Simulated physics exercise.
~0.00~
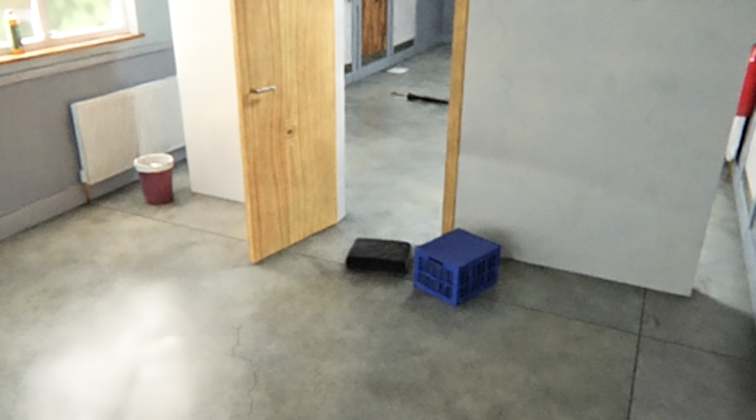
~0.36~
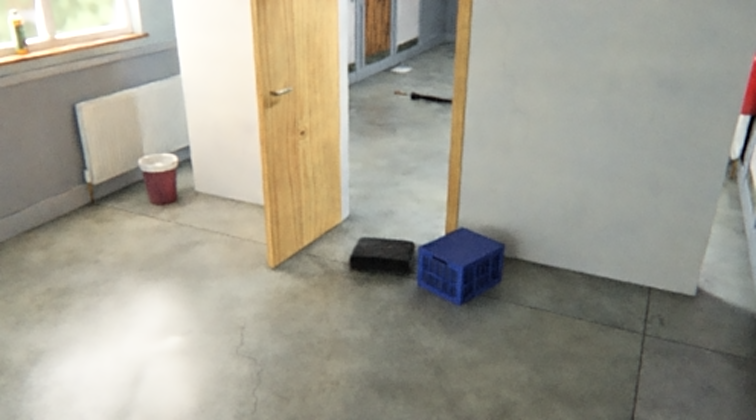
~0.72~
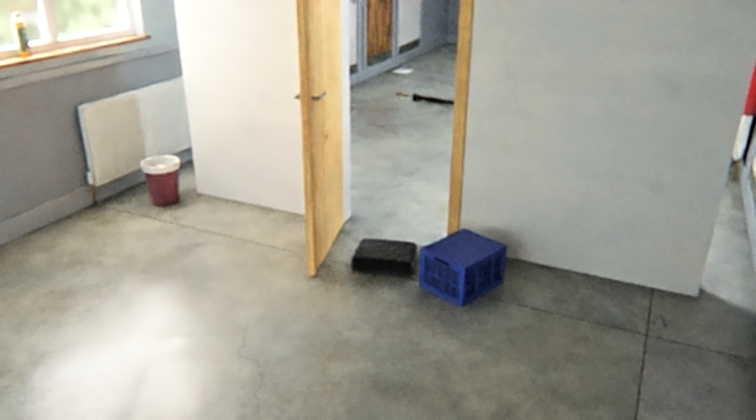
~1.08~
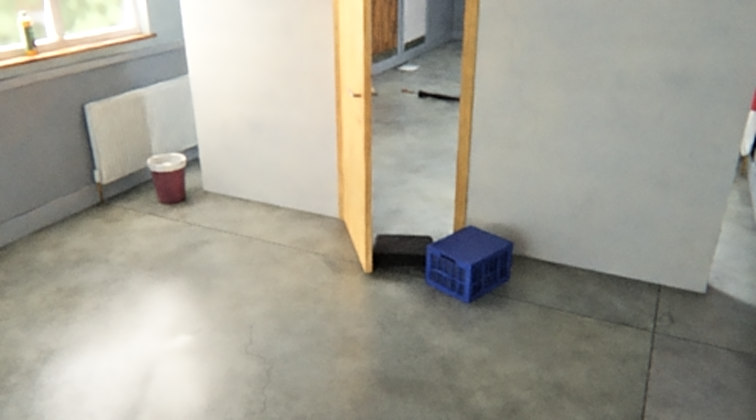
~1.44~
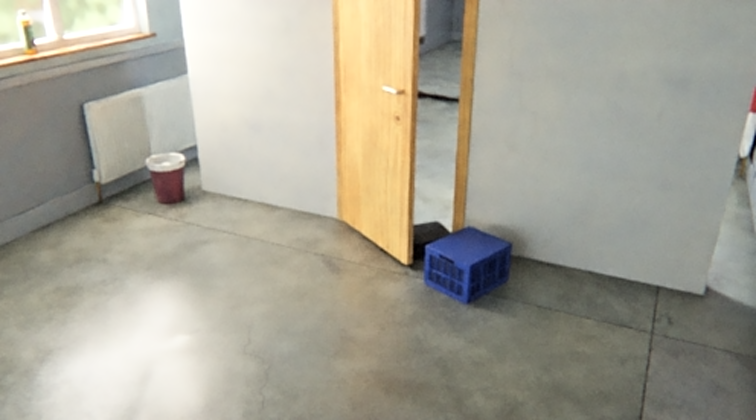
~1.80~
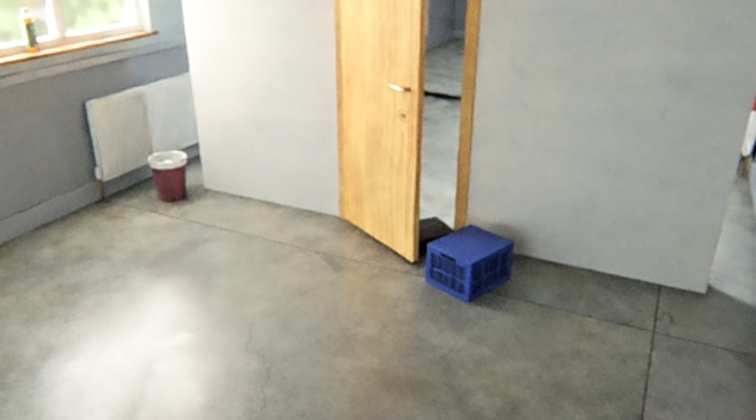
At the start, a wooden door stands wide open in a grey room with a concrete floor, with a black cushion and a blue crate on the floor near the doorway. The door swings to the right toward its frame, turning edge-on to the view while the cushion and crate stay put. As it continues closing, it reaches the cushion, which shifts right and slides back behind the crate. The door then slows and barely moves further. It ends still partly open, with the cushion mostly hidden between door and crate, and the crate where it began.
